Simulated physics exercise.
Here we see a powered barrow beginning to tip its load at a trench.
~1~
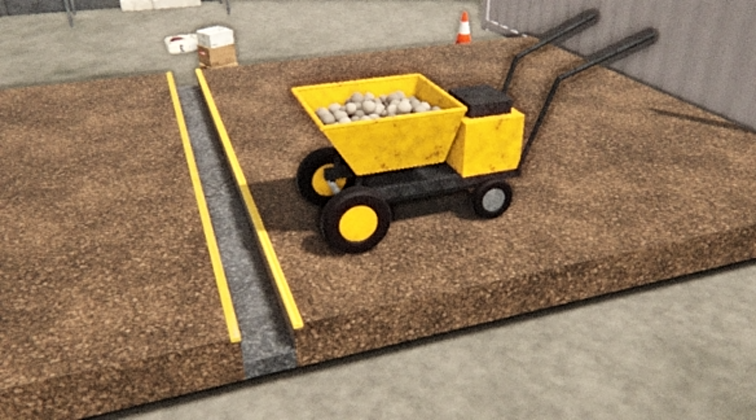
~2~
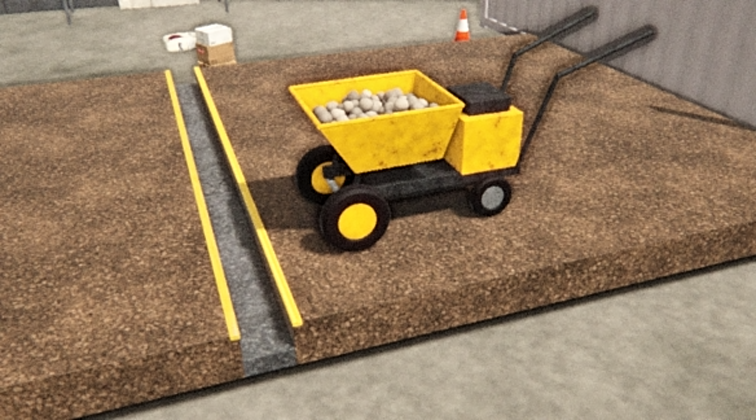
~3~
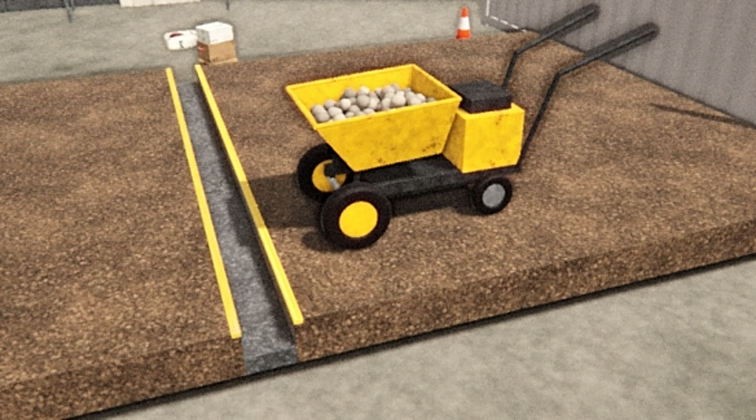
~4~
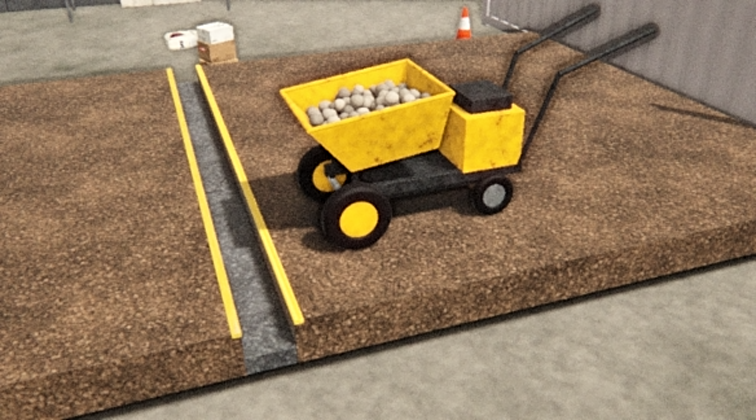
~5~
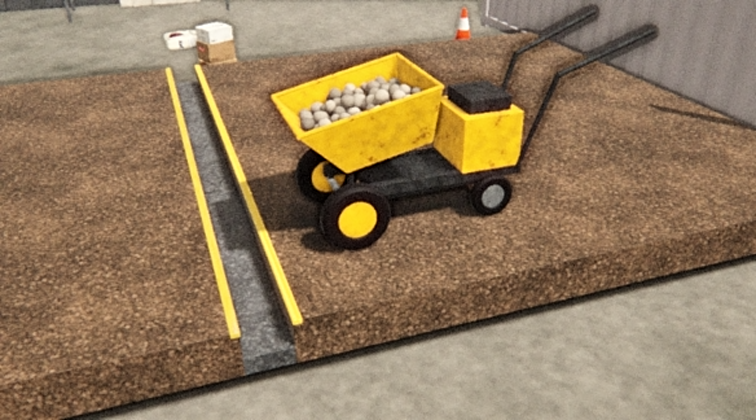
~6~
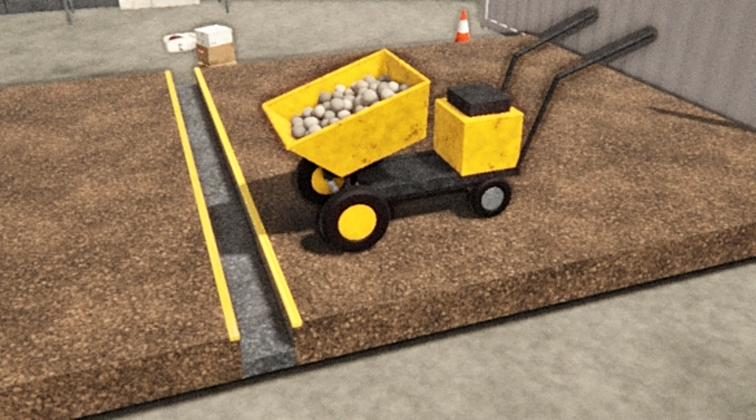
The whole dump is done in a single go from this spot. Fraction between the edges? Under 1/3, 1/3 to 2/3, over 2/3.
1/3 to 2/3.
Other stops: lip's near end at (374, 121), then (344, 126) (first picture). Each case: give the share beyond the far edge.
About 0 and 20 per cent.
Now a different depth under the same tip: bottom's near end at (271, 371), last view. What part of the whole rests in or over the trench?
It works out to some 70 percent.
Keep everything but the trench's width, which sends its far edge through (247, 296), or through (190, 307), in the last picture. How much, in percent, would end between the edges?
10 % and 100 %, give or take.
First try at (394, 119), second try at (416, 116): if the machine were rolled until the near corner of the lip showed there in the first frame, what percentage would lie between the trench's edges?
Some 40 in a hundred, then some 20 in a hundred.
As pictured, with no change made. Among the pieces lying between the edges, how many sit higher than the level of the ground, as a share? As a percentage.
Around 25 in a hundred.
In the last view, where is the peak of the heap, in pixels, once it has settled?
The peak rests near (193, 238).
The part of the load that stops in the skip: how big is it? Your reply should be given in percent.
Estimate: Some 10 %.
Just after the last frame, skip tipped steeply; every one in the skip.
A moment on, skip tipped right over; the larger part in the skip; just a few in or heaped over the trench; about a tenth beyond it; just a few falling.
Further on, skip tipped right over; roughly a quarter in the skip; roughly a third in or heaped over the trench; roughly a third beyond it.
When it is over, skip tipped right over; about a tenth in the skip; roughly half in or heaped over the trench; roughly a third beyond it.
